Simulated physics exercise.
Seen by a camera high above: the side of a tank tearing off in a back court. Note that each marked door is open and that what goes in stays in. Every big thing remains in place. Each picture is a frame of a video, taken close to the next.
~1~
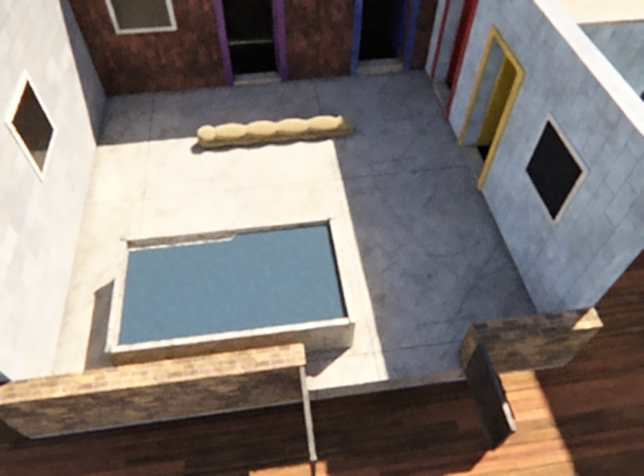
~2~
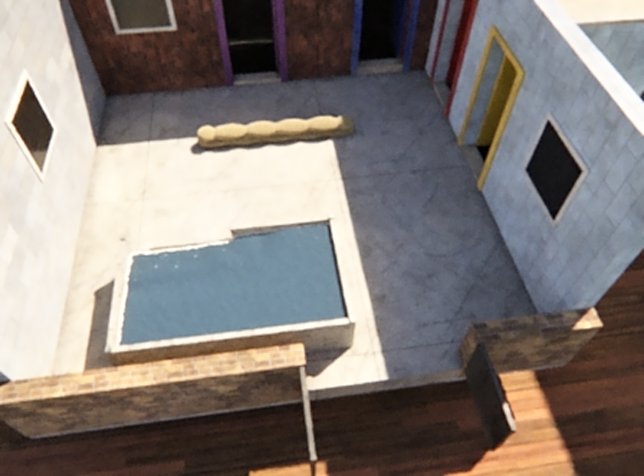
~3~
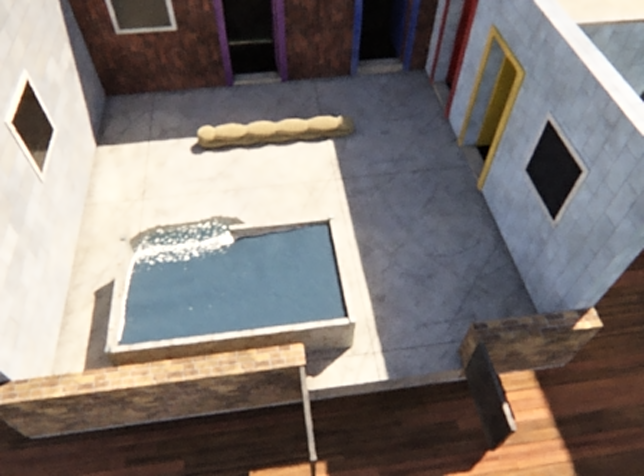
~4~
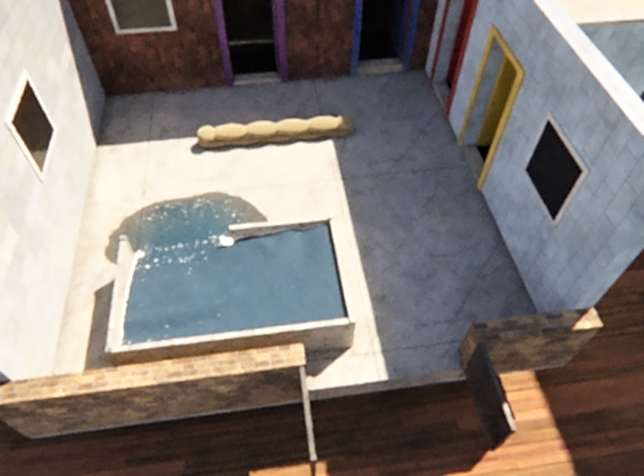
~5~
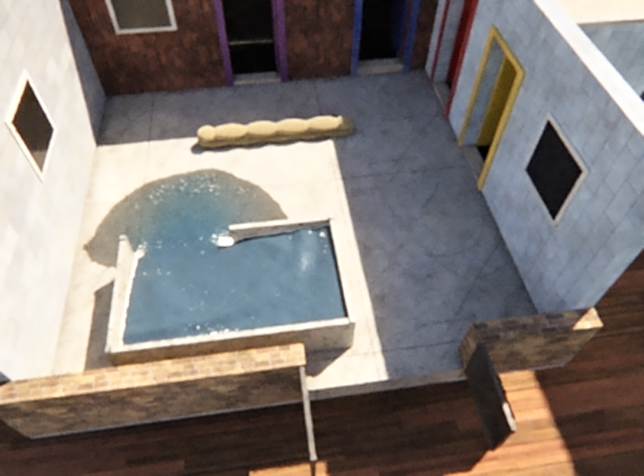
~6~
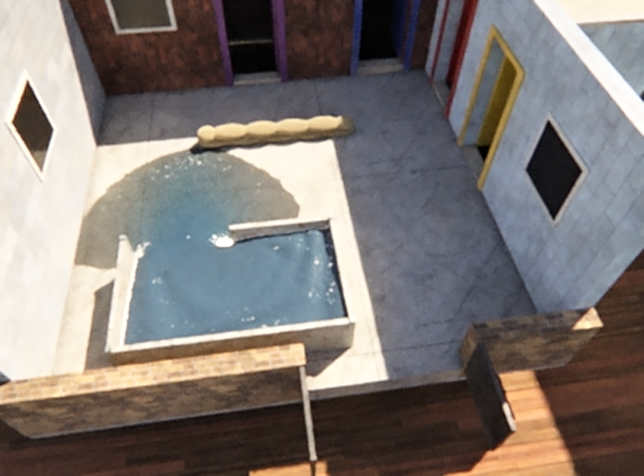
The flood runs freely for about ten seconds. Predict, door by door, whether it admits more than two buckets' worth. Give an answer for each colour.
In the end purple door: Not beyond two buckets; blue door: Not beyond two buckets; red door: Beyond two buckets; yellow door: Beyond two buckets.
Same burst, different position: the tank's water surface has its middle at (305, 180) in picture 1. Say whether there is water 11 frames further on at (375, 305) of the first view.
Spot check: Left dry.
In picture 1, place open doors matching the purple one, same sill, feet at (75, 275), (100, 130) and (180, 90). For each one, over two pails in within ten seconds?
First stays short of it, second crosses the line, third crosses the line.
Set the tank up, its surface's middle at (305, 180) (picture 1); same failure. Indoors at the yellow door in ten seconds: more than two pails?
Result for yellow: It tops the limit.
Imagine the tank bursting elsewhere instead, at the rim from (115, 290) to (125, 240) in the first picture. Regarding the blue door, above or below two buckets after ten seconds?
Note - blue door: Short of the mark.
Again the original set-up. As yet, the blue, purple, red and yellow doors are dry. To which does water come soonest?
Go with the one in purple.
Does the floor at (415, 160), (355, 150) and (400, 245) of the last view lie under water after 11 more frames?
Result, in that order: Not wetted / wetted / not wetted.
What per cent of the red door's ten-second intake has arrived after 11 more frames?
It works out at roughly 0 percent of the ten-second total.
A moment on, water covers 30 % of the floor; the purple door not reached, the blue door not reached, the red door not reached, the yellow door not reached.
Next, water covers 30 % of the floor; the purple door not reached, the blue door not reached, the red door not reached, the yellow door not reached.
Then, water covers 55 % of the floor; the purple door wet at the sill, nothing in, the blue door not reached, the red door not reached, the yellow door wet at the sill, nothing in.
Later, water covers 75 % of the floor; the purple door under two buckets in, the blue door wet at the sill, nothing in, the red door over two buckets in, the yellow door over two buckets in.
In the end, water covers 95 % of the floor; the purple door under two buckets in, the blue door wet at the sill, nothing in, the red door far over two buckets in, the yellow door over two buckets in.
